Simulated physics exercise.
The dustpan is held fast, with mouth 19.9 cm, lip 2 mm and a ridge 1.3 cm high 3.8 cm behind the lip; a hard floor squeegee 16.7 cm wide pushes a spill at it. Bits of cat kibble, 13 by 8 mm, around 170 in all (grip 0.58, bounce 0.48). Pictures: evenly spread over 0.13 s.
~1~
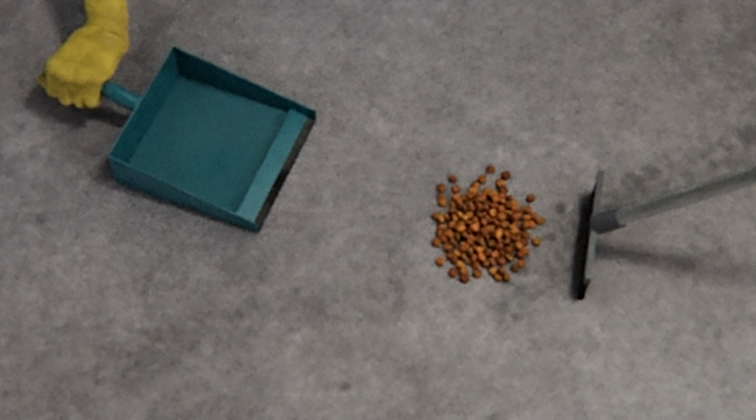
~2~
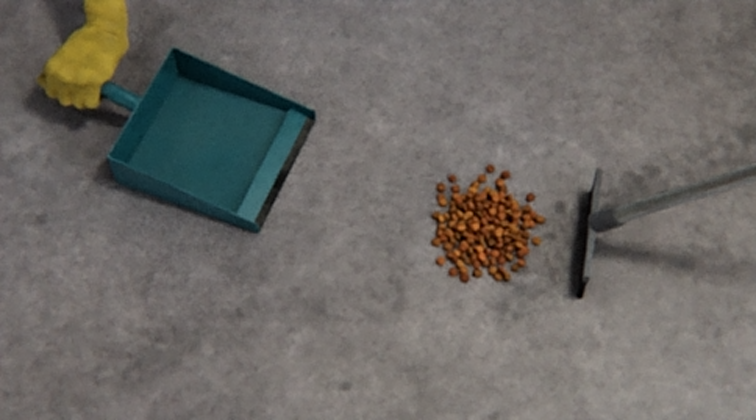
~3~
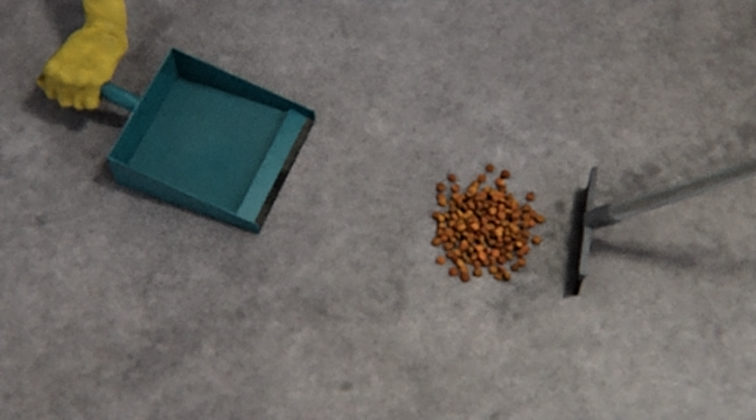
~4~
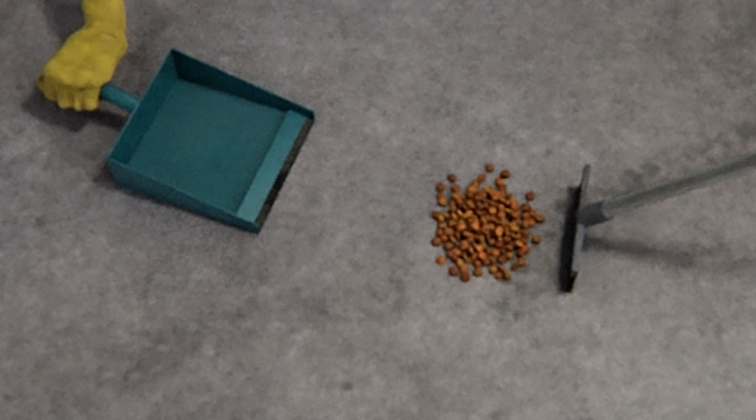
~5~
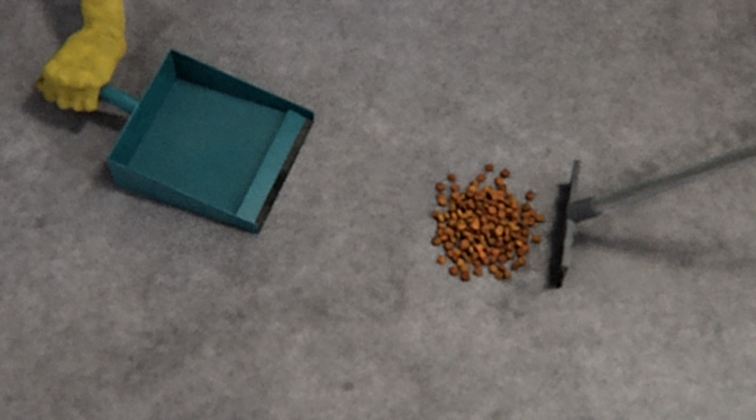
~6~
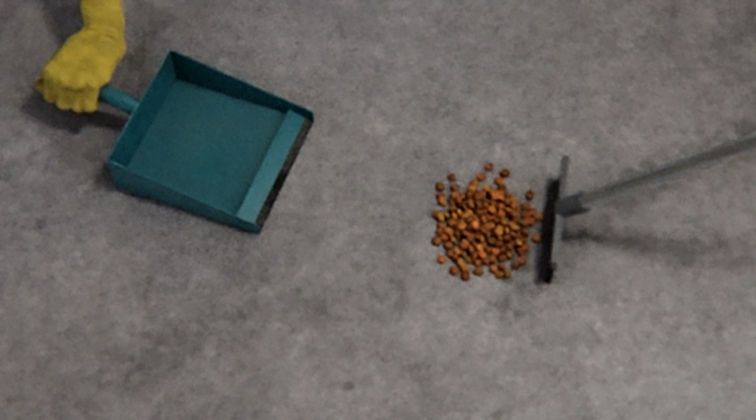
The video shows a yellow-gloved hand holding a teal dustpan still on a gray floor, while a long-handled squeegee to the right slides a short way left, drawing up close beside a scattered pile of brown kibble that remains in place.
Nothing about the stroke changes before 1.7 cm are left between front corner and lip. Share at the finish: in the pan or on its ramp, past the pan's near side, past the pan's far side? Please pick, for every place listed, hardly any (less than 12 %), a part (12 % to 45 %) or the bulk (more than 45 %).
Pan: A part, near side: Hardly any, far side: Hardly any.
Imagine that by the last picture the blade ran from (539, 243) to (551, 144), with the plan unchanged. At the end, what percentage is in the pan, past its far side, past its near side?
Pan: 0, far side: 30, near side: 0.
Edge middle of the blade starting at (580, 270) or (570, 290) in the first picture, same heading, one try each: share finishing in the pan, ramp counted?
About 30 and 20 per cent.
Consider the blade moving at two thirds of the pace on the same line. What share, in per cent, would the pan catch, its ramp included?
Then some 15 in a hundred.
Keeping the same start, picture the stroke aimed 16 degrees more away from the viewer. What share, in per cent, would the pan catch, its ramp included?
The pan, ramp included, would get around 0 per cent.
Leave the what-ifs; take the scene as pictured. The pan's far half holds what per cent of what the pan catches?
I'd put it near 90 per cent.
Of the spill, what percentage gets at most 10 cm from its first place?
I'd estimate roughly 20 per cent.
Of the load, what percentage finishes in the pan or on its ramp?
Some 20 per cent.
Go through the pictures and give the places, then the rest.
The first picture shows blade from (587, 280) to (600, 177), moved 0.0 cm, 0 of the pieces shifted so far; middle of the pieces at (486, 230); pan at (205, 146).
The second picture shows blade from (586, 278) to (598, 176), moved 0.2 cm, 0 of the pieces shifted so far; middle of the pieces at (486, 229).
The third picture shows blade from (582, 276) to (594, 173), moved 0.8 cm, 0 of the pieces shifted so far; middle of the pieces at (486, 229).
The fourth picture shows blade from (574, 272) to (586, 170), moved 1.8 cm, 0 of the pieces shifted so far; middle of the pieces at (486, 228).
The fifth picture shows blade from (564, 268) to (576, 166), moved 3.2 cm, 0 of the pieces shifted so far; middle of the pieces at (486, 228).
The sixth picture shows blade from (553, 264) to (565, 162), moved 4.8 cm, 0 of the pieces shifted so far; middle of the pieces at (486, 227); pan at (204, 149).
Then, 0.30 s after the last picture, middle of the blade 21 cm from the lip; 0 % over the lip, far side 5 %, near side 0 %.
Then, 0.50 s after the last picture, middle of the blade 10 cm from the lip; 0 % over the lip, far side 5 %, near side 0 %.
Then, 0.82 s after the last picture, middle of the blade 3 cm from the lip; 20 % over the lip, far side 5 %, near side 0 %.
In the end, pan 20 %, near side 0 %, far side 5 %, in front of the lip or behind the blade 75 %.
